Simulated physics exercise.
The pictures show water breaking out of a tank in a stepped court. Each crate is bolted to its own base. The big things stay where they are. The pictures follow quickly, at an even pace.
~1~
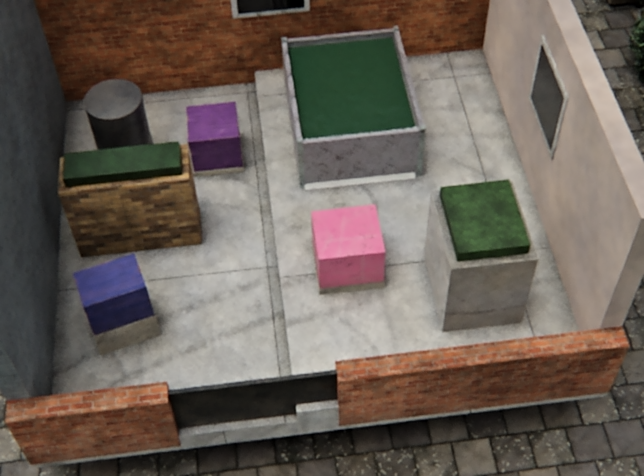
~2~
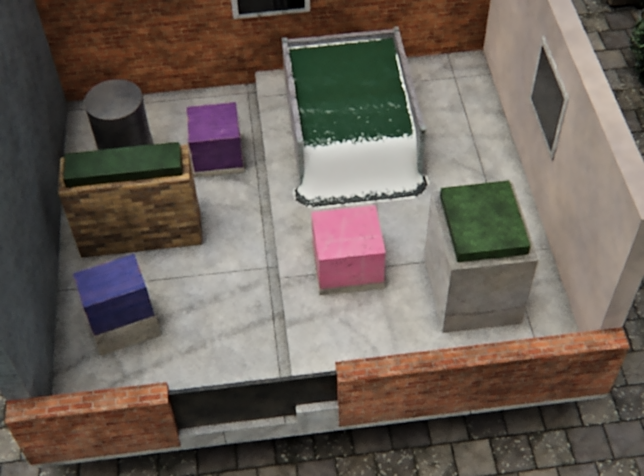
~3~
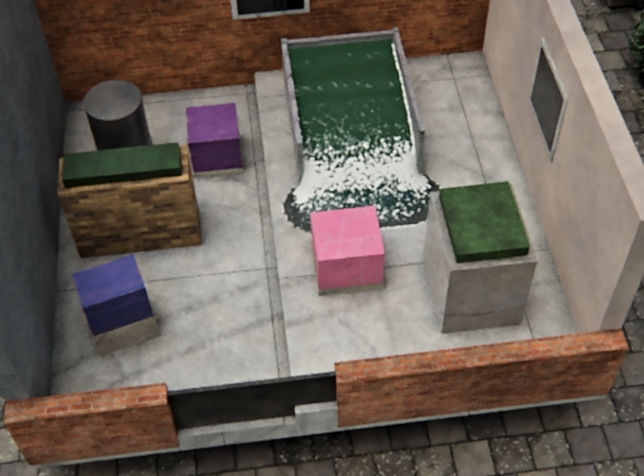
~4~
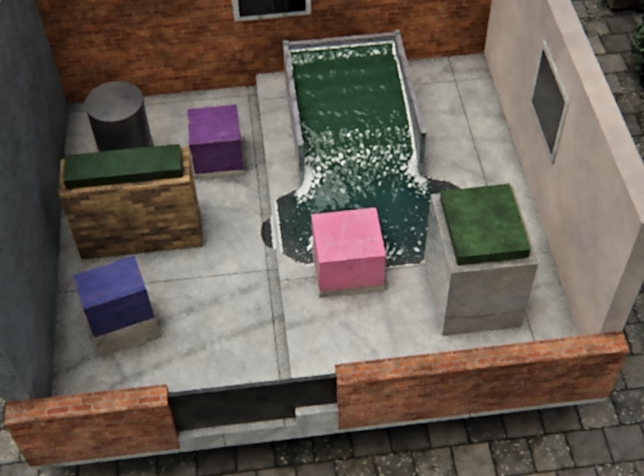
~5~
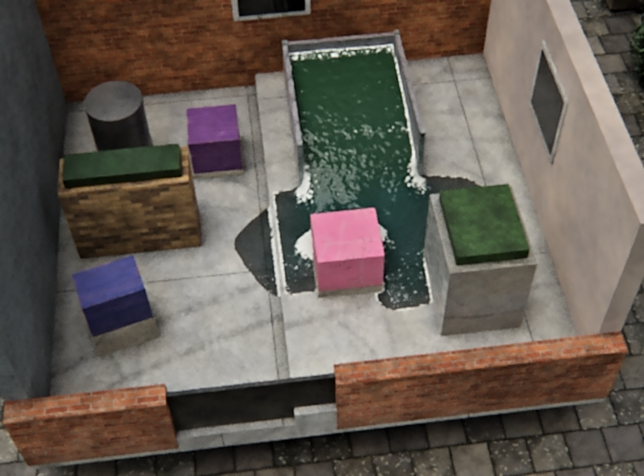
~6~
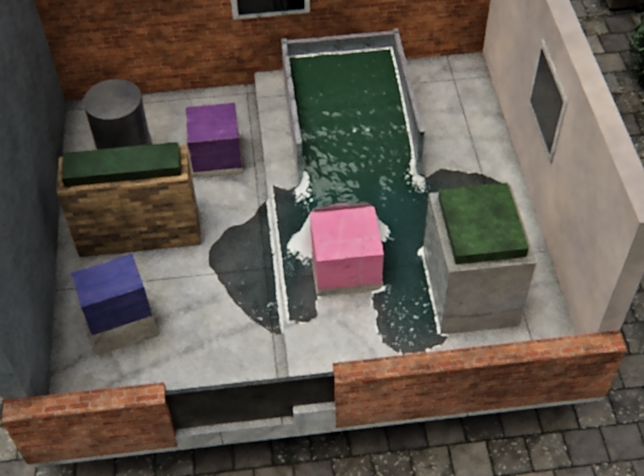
A large open tank of dark green water stands against the brick back wall of a paved, walled court, seen from above at a steady angle. A purple block, grey cylinder, green-topped brick box and blue block sit left, with a pink block near the centre and a green-topped pale block right. Water bursts from the tank's front in white foam, surges around the pink block and spreads across the paving towards the low front wall.
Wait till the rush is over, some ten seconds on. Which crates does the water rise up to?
One by one: The blue crate escapes dry; the pink crate is wetted; the purple crate is wetted.
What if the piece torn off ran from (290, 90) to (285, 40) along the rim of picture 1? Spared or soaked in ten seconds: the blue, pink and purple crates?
In short: The blue crate remains dry; the pink crate remains dry; the purple crate is soaked.
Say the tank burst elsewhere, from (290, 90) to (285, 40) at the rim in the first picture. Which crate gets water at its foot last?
The pink one.
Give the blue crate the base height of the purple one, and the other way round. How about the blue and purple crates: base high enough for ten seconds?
Then: The blue one is topped; the purple one keeps dry.
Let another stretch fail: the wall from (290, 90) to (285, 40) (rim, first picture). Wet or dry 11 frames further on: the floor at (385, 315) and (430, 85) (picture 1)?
One after the other: Dry, free of water.
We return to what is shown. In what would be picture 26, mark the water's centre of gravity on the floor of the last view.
Near (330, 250).
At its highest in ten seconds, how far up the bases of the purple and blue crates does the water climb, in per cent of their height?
Roughly 180 per cent, then 60 per cent.
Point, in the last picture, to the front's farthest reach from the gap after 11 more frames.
Around (48, 430).
A moment on, water covers 40 % of the floor; the blue crate water round its plinth, the pink crate water round its plinth, the purple crate not reached.
Next, water covers 60 % of the floor; the blue crate water round its plinth, the pink crate water round its plinth, the purple crate water round its plinth.
Then, water covers 80 % of the floor; the blue crate water round its plinth, the pink crate water round its plinth, the purple crate water round its plinth.
Later, water covers 95 % of the floor; the blue crate water round its plinth, the pink crate water round its plinth, the purple crate water round its plinth.
In the end, water covers 95 % of the floor; the blue crate stayed above the water, the pink crate was topped, the purple crate was topped.
